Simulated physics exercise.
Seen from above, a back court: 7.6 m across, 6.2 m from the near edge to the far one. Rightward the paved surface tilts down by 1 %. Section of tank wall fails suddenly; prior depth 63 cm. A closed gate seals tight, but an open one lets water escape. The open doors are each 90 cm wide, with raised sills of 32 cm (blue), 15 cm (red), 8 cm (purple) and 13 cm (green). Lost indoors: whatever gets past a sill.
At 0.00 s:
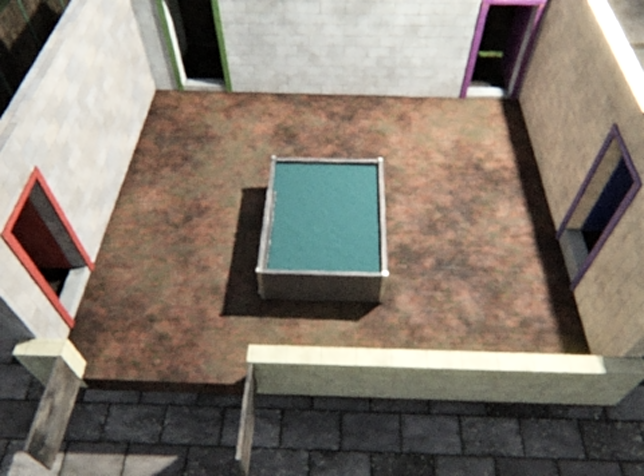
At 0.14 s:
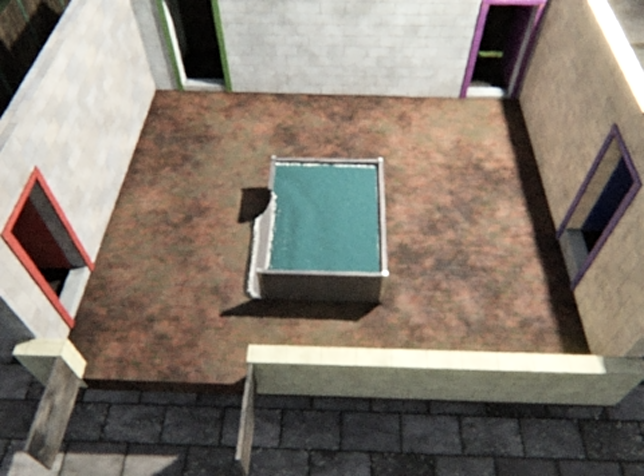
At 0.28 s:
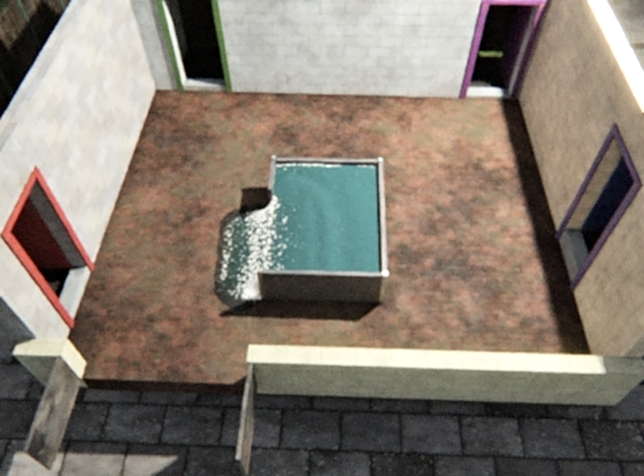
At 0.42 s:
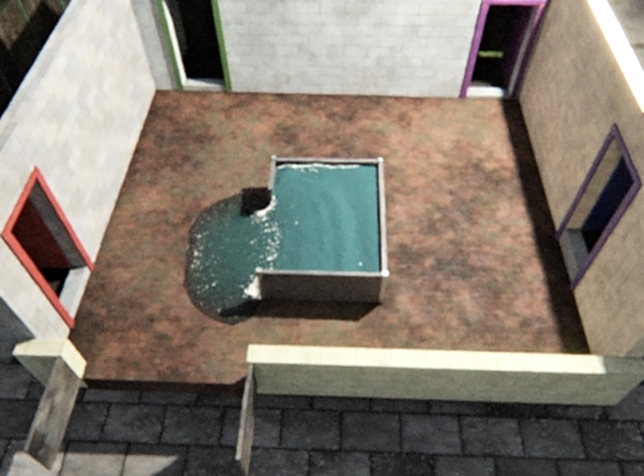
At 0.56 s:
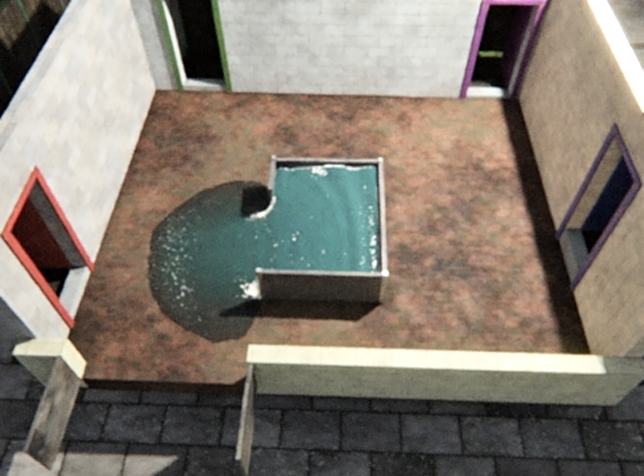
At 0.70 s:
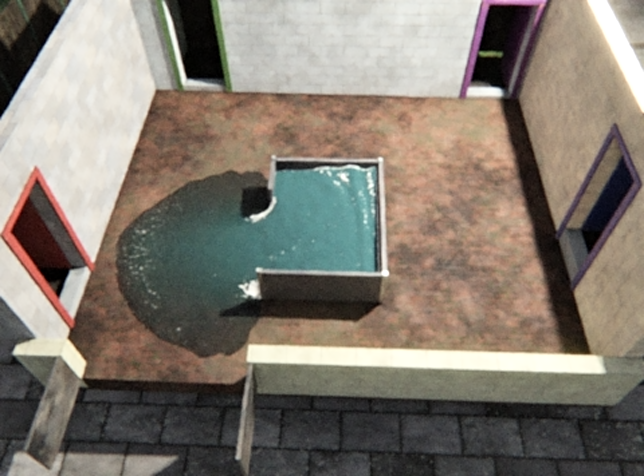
Teal water bursting through the left side of a raised tank and spreading leftward across the brown floor of a walled court.
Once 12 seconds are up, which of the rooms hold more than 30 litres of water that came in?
Blue door - 30 litres or less. Red door - more than 30 litres. Purple door - 30 litres or less. Green door - 30 litres or less.
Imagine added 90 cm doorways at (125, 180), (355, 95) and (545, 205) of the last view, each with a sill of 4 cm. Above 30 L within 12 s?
Taking them in order, the first gets enough, the second too little and the third too little.
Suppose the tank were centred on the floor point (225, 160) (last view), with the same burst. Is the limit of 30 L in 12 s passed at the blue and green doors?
For the blue door, the amount is acceptable; for the green door, the amount is too high.
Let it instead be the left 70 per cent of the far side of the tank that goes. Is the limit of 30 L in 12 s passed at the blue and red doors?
Result: Blue limit not passed, red limit not passed.
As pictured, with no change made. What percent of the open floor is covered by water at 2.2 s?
I'd say around 25 % is wet.
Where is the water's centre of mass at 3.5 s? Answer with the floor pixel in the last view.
Its balance point sits around (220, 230).
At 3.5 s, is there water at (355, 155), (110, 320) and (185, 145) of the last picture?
Status of the three spots: Free of it, inundated, inundated.
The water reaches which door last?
It would be the blue one.
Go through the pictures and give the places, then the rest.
Still water, 63 cm deep, in the tank at (325, 215), in the first frame.
The front is at a hidden place, 0.8 m from the gap at (269, 245); 0.4 m2 of floor is under water; 63 cm left at the back of the tank, in the second frame.
The front is at (234, 214), 1.1 m from the gap at (269, 247); 1.3 m2 of floor is under water; 63 cm left at the back of the tank, in the third frame.
The front is at (214, 208), 1.4 m from the gap at (270, 248); 2.5 m2 of floor is under water; 62 cm left at the back of the tank, in the fourth frame.
Water pours out at (270, 249) and has run 2.0 m, to (159, 231); typically 6 cm deep outside, 56 cm at the tank's back, in the fifth frame.
The front is at (127, 233), 2.5 m from the gap at (270, 248); 5.8 m2 of floor is under water; 54 cm left at the back of the tank, in the sixth frame.
After 1.4 s water covers 25 % of the floor and is deepest (32 cm) near (96, 258); blue door not reached, red door 28 cm at the sill, 8 L in, purple door not reached, green door not reached.
After 2.2 s water covers 25 % of the floor and is deepest (38 cm) near (60, 361); blue door not reached, red door 28 cm at the sill, 57 L in, purple door not reached, green door not reached.
After 3.5 s water covers 35 % of the floor and is deepest (22 cm) near (60, 361); blue door not reached, red door 19 cm at the sill, 110 L in, purple door not reached, green door 16 cm at the sill, 1 L in.
After 7.0 s water covers 60 % of the floor and is deepest (11 cm) near (179, 97); blue door not reached, red door 7 cm at the sill, 116 L in, purple door 2 cm at the sill, 0 L in, green door 10 cm at the sill, 7 L in.
After 12.0 s water covers 80 % of the floor and is deepest (8 cm) near (534, 156); blue door 4 cm at the sill, 0 L in, red door 2 cm at the sill, 116 L in, purple door 8 cm at the sill, 0 L in, green door 4 cm at the sill, 7 L in.
